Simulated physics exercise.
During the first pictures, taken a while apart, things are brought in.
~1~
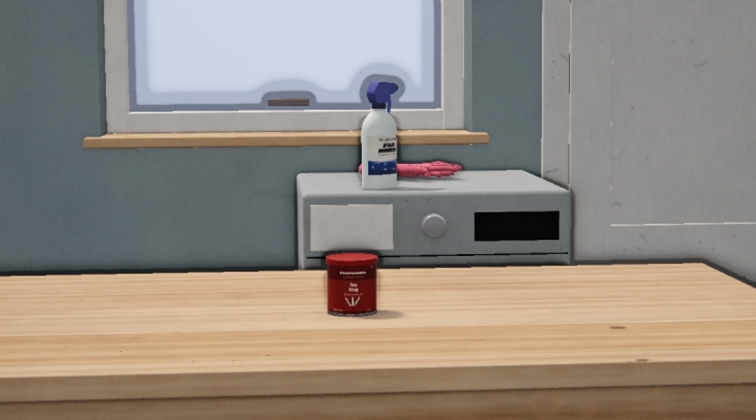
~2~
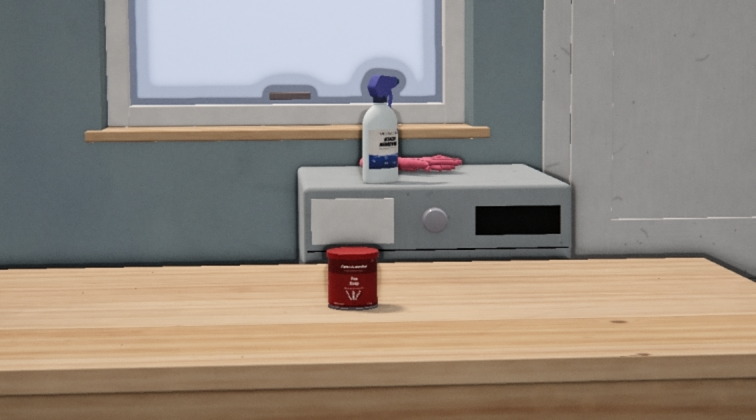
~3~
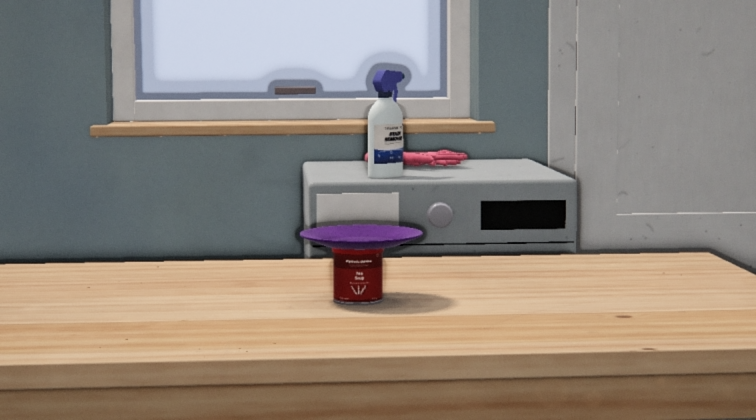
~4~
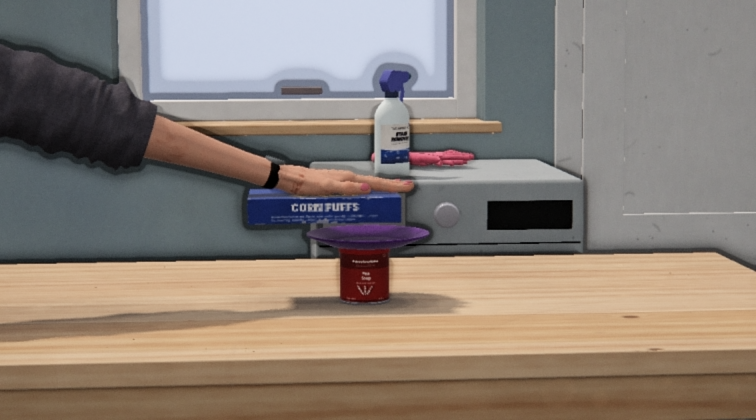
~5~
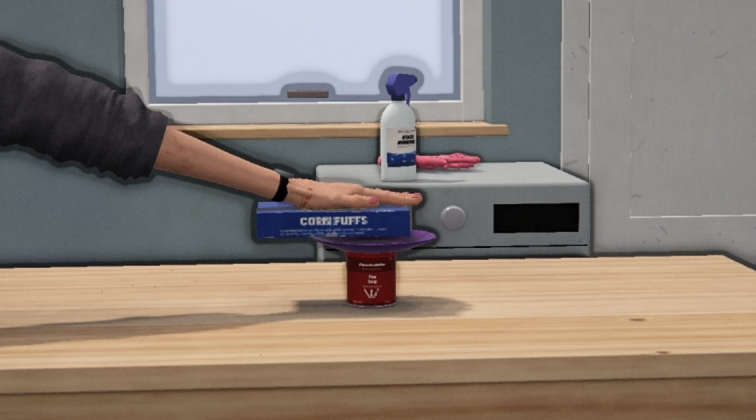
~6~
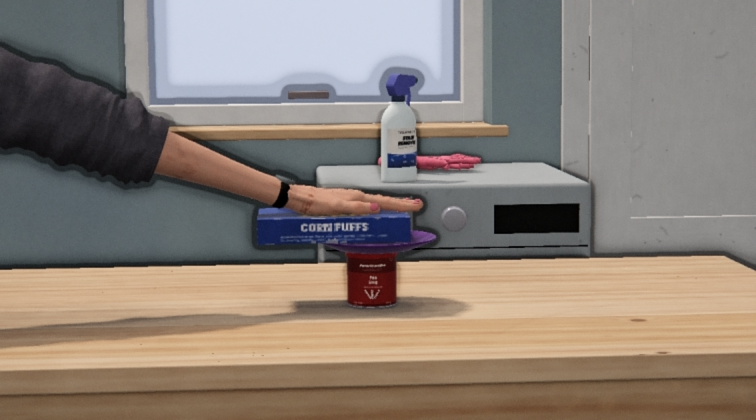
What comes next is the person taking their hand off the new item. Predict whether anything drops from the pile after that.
Nothing drops.
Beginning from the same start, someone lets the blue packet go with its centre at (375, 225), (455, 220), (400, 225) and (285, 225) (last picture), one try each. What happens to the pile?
Stays standing, topples over, stays standing, topples over.
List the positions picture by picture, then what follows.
In the first frame, the last thing is not in view yet.
In the second frame, the last thing is not in view yet.
In the third frame, the last thing is not in view yet; purple plate (361, 239).
The fourth frame shows coming down; blue packet (323, 205); purple plate (368, 239).
The fifth frame shows coming down; blue packet (332, 219); purple plate (374, 242).
The sixth frame shows in place under the hand; blue packet (333, 224).
Then, 0.20 s later than the last frame, all is still.
Then, 0.40 s later than the last frame, blue packet resting near (333, 225).
When it is over, all 3 as before. End places, in pixels of the last picture, blue packet near (333, 225). The pile holds.
